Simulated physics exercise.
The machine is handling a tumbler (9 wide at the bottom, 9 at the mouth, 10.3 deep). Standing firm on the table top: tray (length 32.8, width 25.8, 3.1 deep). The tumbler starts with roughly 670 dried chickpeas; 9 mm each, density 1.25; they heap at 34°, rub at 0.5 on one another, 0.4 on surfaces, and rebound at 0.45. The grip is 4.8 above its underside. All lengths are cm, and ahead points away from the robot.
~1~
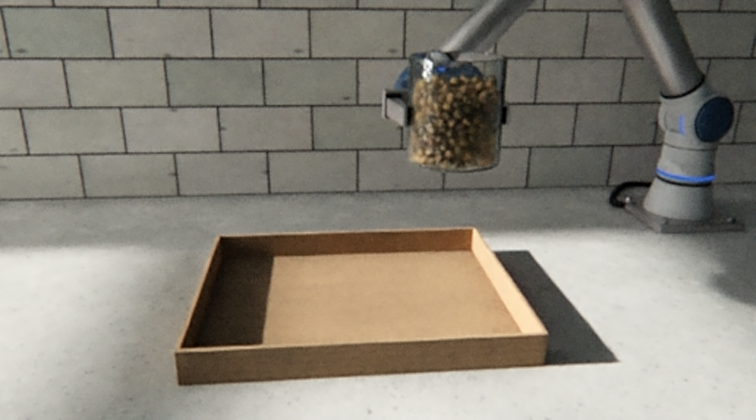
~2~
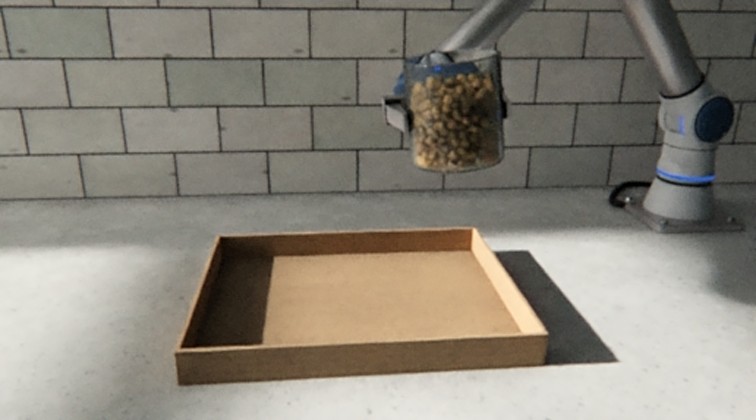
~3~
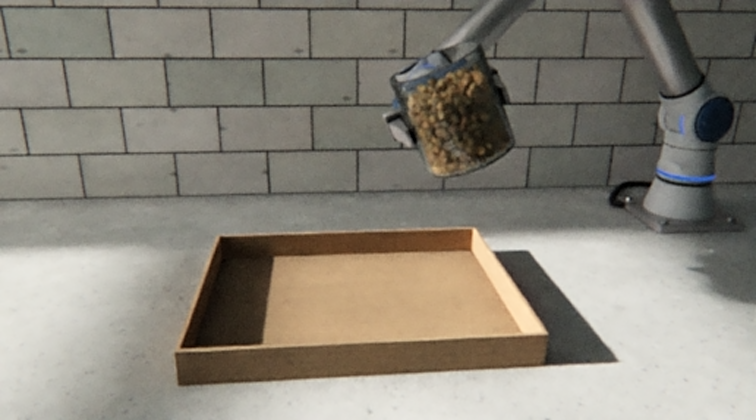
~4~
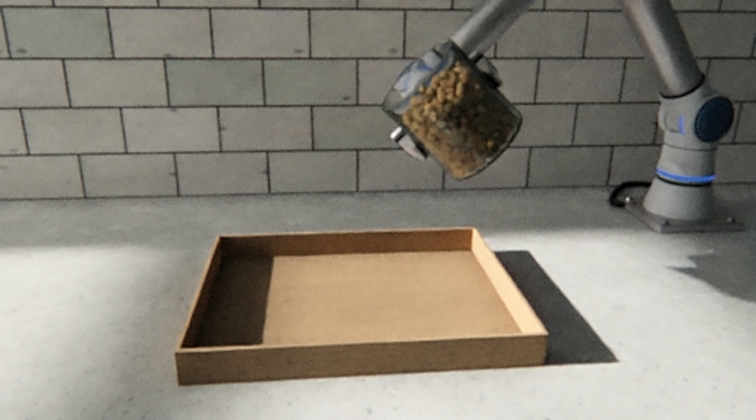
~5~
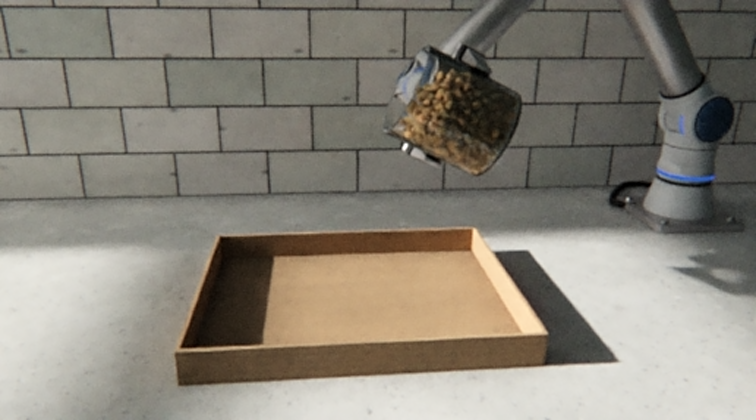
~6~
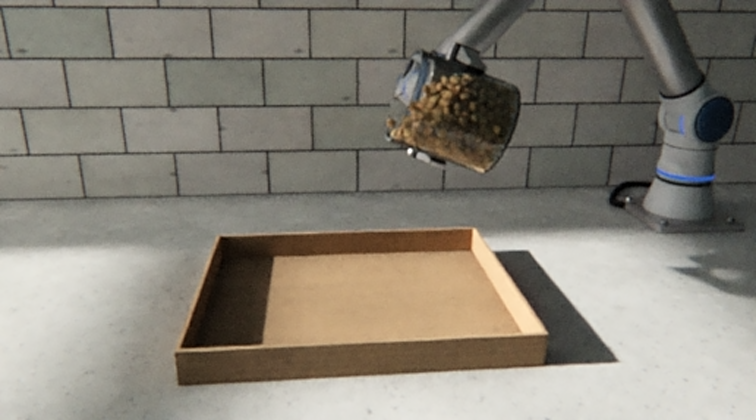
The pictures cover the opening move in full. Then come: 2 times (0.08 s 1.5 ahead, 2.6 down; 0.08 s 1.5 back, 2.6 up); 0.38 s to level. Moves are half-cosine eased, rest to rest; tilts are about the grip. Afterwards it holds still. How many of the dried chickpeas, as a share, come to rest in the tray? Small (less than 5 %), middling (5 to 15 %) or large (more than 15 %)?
Answer: Middling; 5 to 15 % of the dried chickpeas finish in the tray.
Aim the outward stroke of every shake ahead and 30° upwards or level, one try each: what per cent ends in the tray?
About 45 and 35 per cent.
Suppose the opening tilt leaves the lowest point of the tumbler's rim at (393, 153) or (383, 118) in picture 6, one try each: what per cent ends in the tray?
Some 30 and 0 per cent.
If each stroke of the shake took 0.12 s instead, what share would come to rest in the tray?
Then about 0 per cent.
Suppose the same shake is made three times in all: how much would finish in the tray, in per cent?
It would be near 15 per cent.
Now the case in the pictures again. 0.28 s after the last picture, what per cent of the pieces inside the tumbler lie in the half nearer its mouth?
About 40 per cent.
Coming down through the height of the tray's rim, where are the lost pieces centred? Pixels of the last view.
Near (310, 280).
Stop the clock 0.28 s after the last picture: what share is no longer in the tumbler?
About 0 per cent by then.
Then, 0.28 s after the last picture, tilted 70° forward, highest piece 22 above the table; 659 in the tumbler, 2 in the tray, 9 in flight or on a rim.
Then, 0.56 s after the last picture, tilted 21° forward, highest piece 26 above the table; 601 in the tumbler, 63 in the tray, 1 on the table or floor, 5 in flight or on a rim.
Then, 0.90 s after the last picture, level, highest piece 26 above the table; 601 in the tumbler, 67 in the tray, 2 on the table or floor.
Then, 1.95 s after the last picture, level, highest piece 25 above the table; 601 in the tumbler, 67 in the tray, 2 on the table or floor.
Final count, 601 in the tumbler, 67 in the tray, 2 on the table or floor. That is 10 % in the tray.
